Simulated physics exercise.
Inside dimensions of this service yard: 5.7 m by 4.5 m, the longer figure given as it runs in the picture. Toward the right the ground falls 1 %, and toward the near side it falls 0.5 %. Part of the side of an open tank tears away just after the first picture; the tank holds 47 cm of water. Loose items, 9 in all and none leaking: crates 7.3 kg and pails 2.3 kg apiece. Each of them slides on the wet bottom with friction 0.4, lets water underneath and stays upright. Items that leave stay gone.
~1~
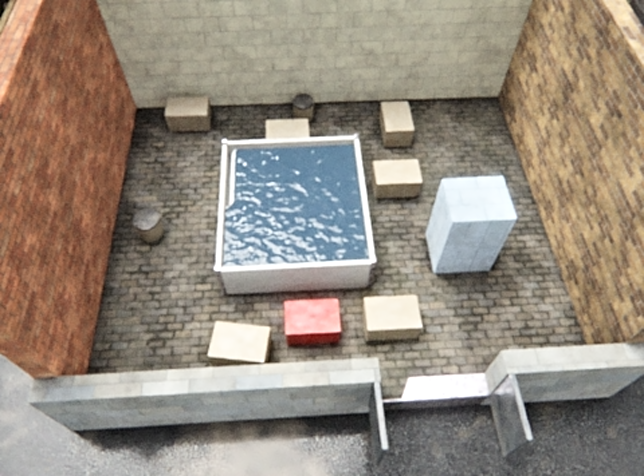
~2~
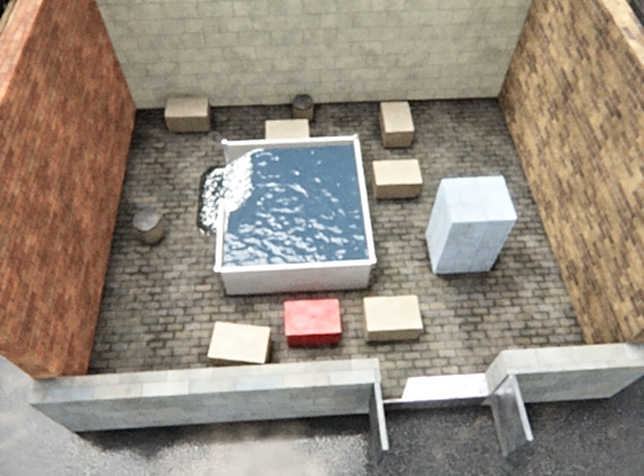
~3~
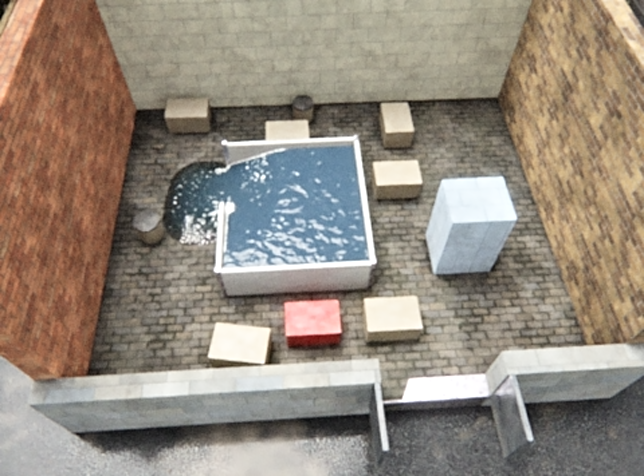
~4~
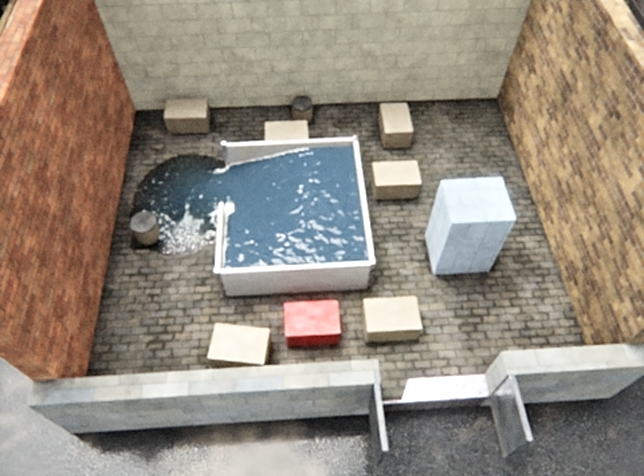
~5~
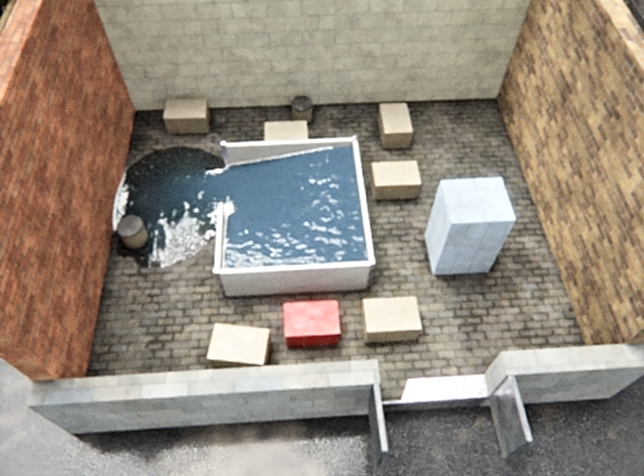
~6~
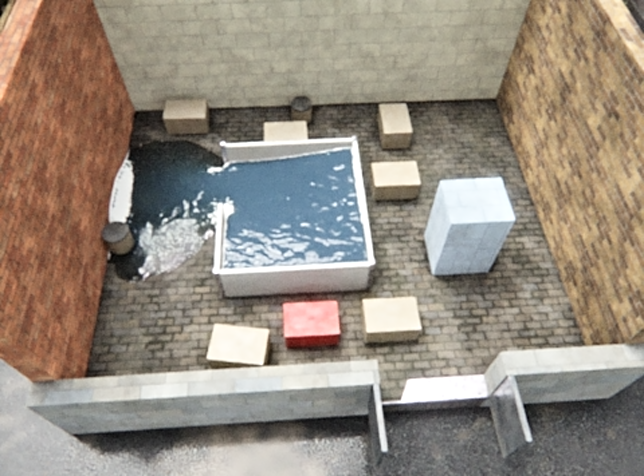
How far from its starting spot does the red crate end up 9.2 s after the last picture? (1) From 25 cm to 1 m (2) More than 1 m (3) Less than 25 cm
More than 1 m (2).
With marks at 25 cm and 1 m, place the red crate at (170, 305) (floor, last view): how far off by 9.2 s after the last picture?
Outcome: It is taken a long way.
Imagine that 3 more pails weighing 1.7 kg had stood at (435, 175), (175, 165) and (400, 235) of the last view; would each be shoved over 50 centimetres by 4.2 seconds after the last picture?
In that order: Over, over, less.
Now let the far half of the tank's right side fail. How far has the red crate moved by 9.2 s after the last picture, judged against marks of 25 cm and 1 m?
Well, the red crate goes a long way then.
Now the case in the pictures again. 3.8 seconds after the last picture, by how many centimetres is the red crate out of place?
50 cm or so by then.
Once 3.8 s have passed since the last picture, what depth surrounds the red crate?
Close to 5 centimetres.
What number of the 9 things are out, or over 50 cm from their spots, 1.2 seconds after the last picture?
The count is 1.
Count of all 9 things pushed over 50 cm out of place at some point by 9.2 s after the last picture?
That makes 8.
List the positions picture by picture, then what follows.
In the first picture, the red crate at (312, 316) rests on the ground; 3.2 m2 under water; 0 of 9 have shifted.
In the second picture, the red crate at (312, 317), on the bottom; water covers 3.6 m2; 0 of 9 have shifted.
In the third picture, the red crate at (312, 317) rests on the ground; 4.2 m2 under water; 0 of 9 have shifted.
In the fourth picture, the red crate at (312, 318) rests on the ground; 4.9 m2 under water; 0 of 9 have shifted.
In the fifth picture, the red crate at (311, 318) rests on the ground; water covers 5.5 m2; 1 of 9 have shifted.
In the sixth picture, the red crate at (311, 318) rests on the ground; 5.9 m2 under water; 1 of 9 have shifted.
Then, 1.2 s after the last picture the red crate is near (311, 318), 0.0 m from its start, aground; 0 of 9 are out; 0 afloat.
Then, 3.8 s after the last picture the red crate is near (354, 305), 0.5 m from its start, afloat; 0 of 9 are out; 6 afloat.
Then, 6.2 s after the last picture the red crate is near (500, 295), 2.2 m from its start, afloat; 0 of 9 are out; 8 afloat.
Then, 9.2 s after the last picture the red crate is near (473, 293), 1.9 m from its start, afloat; 1 of 9 are out; 8 afloat.
